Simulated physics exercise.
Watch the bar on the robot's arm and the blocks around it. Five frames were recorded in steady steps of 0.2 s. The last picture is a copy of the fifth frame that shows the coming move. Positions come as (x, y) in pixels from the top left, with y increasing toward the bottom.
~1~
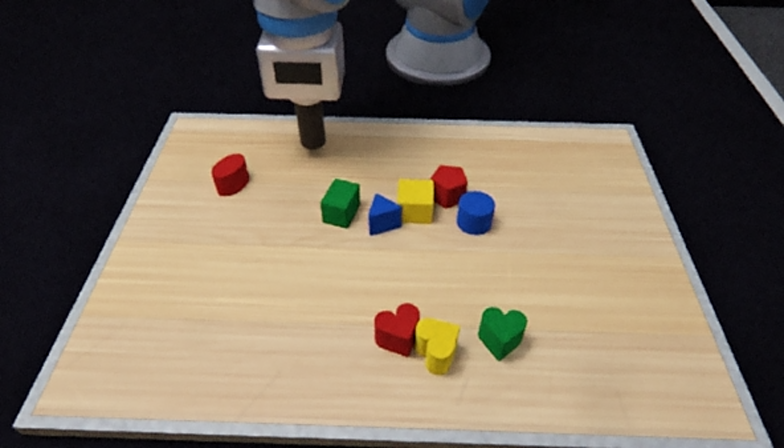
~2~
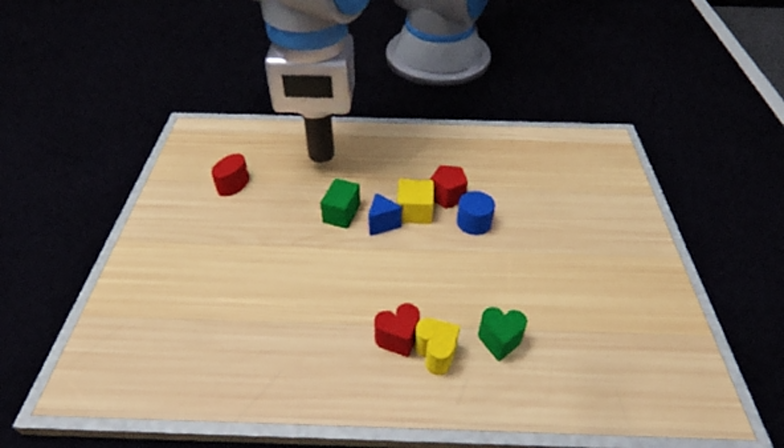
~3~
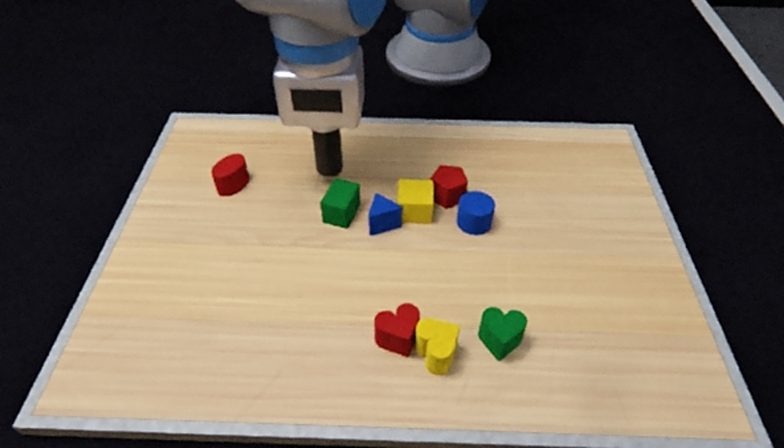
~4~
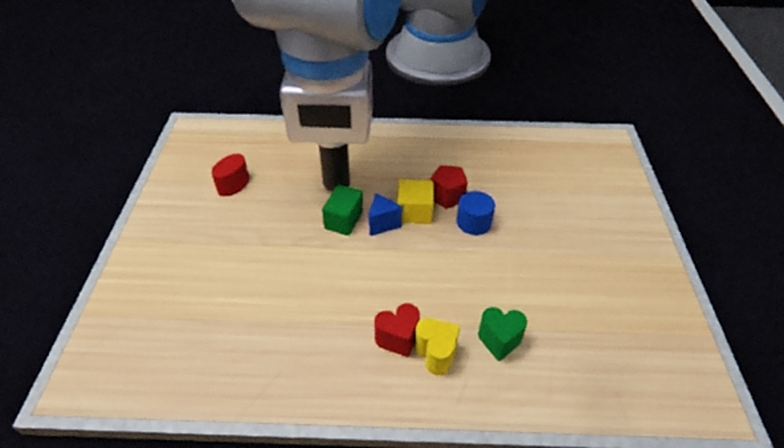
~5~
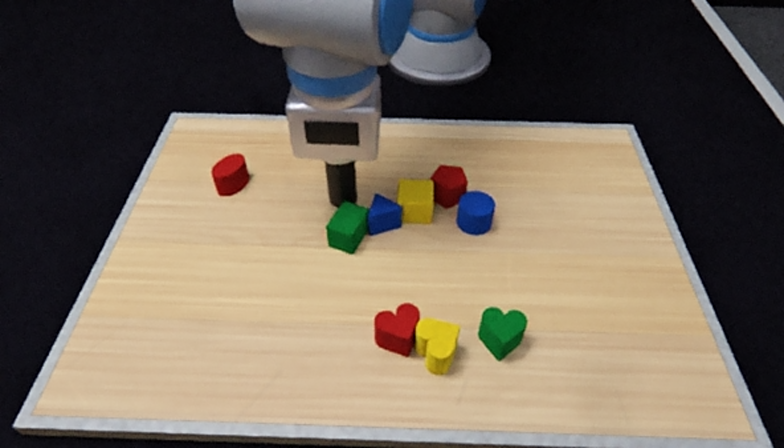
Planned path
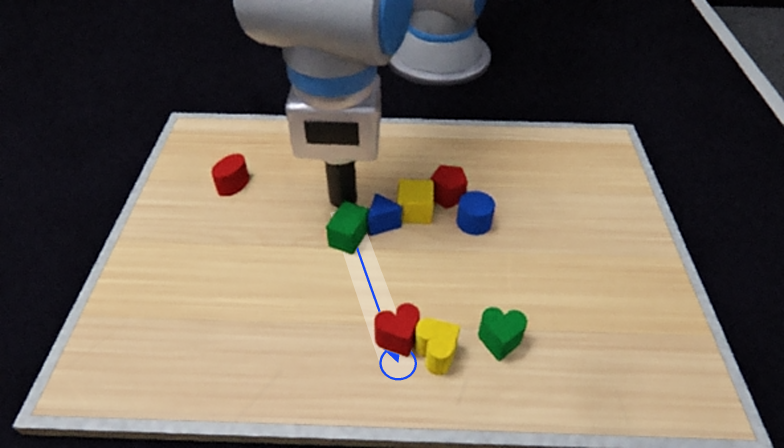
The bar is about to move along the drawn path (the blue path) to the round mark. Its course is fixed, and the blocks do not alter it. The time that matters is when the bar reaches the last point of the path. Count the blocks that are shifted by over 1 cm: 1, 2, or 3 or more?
By the end of the path, three or more blocks have moved more than about a centimetre.
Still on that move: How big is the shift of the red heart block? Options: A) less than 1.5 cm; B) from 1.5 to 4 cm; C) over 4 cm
C
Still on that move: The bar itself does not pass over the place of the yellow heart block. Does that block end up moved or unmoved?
At the end, its place is different.
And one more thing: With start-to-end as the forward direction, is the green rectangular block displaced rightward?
I'd say yes.
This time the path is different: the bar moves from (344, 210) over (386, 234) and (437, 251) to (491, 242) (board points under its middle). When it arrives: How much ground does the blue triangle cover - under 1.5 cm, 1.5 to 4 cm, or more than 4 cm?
Net shift: Above 4 cm.
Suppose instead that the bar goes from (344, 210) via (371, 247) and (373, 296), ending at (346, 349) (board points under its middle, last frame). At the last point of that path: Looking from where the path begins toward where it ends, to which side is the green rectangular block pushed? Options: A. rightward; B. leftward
I choose A.
Drawn move, from (344, 210) directly to (398, 363).
On the path given first. One third of the way, bar (359, 243); green rectangular block (354, 266), turned 25° clockwise.
Two thirds of the way, bar (377, 294); green rectangular block (349, 302), turned 120° clockwise.
At the end, bar (398, 353); green rectangular block (347, 307), turned 135° clockwise; blue triangle still; red heart block (419, 371); yellow heart block (463, 353), turned 65° anticlockwise.
